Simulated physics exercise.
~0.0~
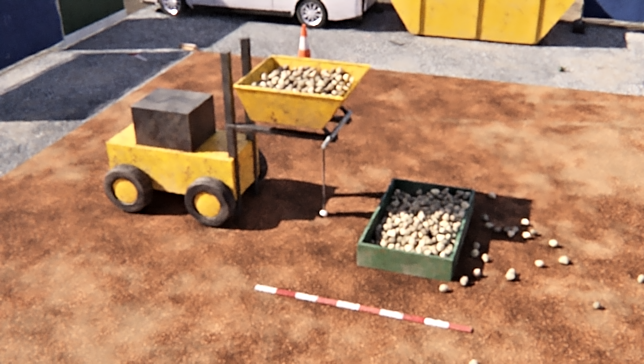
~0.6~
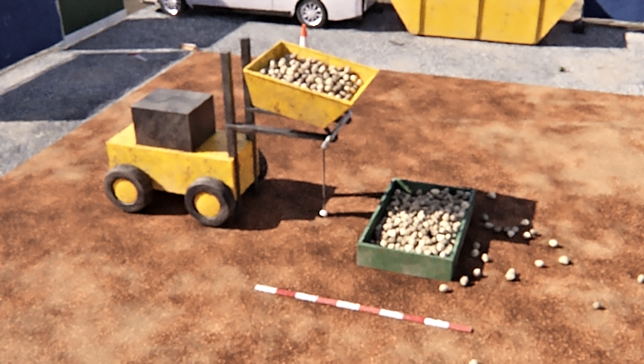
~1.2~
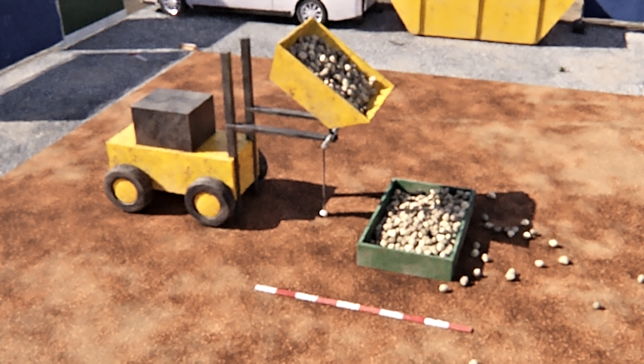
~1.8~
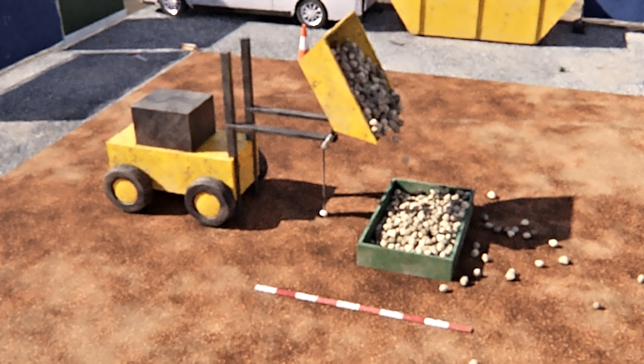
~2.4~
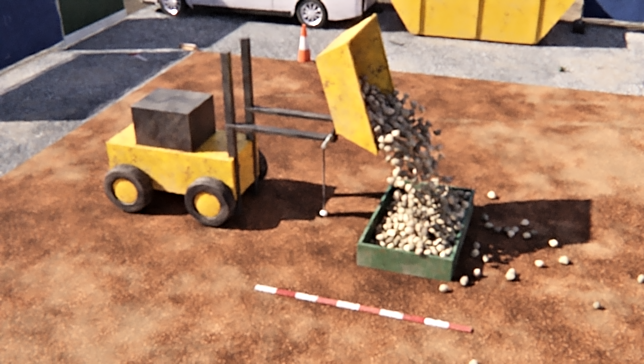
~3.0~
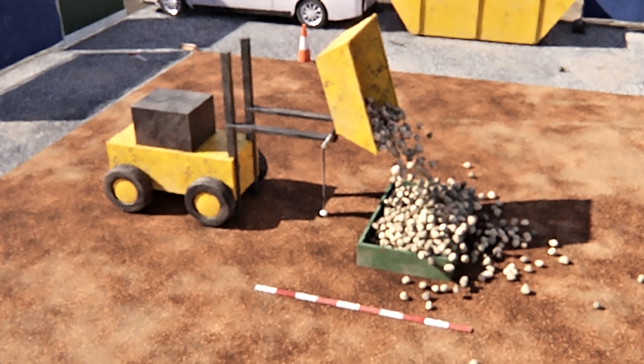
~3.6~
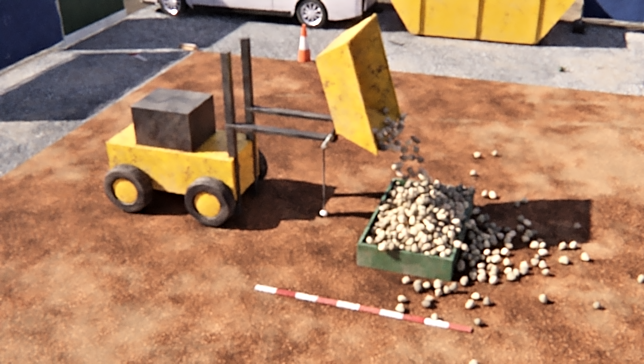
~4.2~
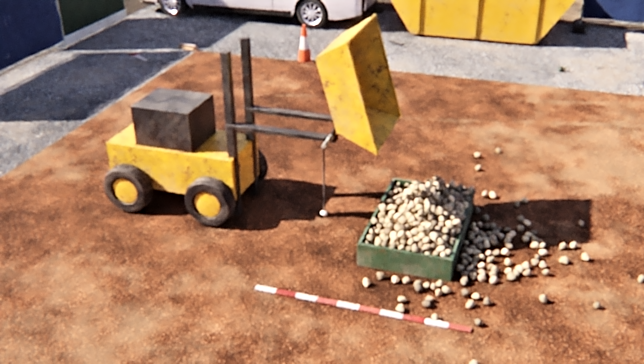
To begin with, a small yellow fork truck on reddish ground holds up a yellow skip full of pale stones, beside a green bin already filled with similar stones, a few more scattered to its right. The skip tips forward to the right, gently at first and then steeply, while the truck stays put. Stones gather at its lower lip, then pour down into the bin. They heap up above the rim, and some spill over and roll onto the ground. Finally the skip hangs steeply tilted and empty over a heaped bin, with more stones strewn around it, mostly to the right.
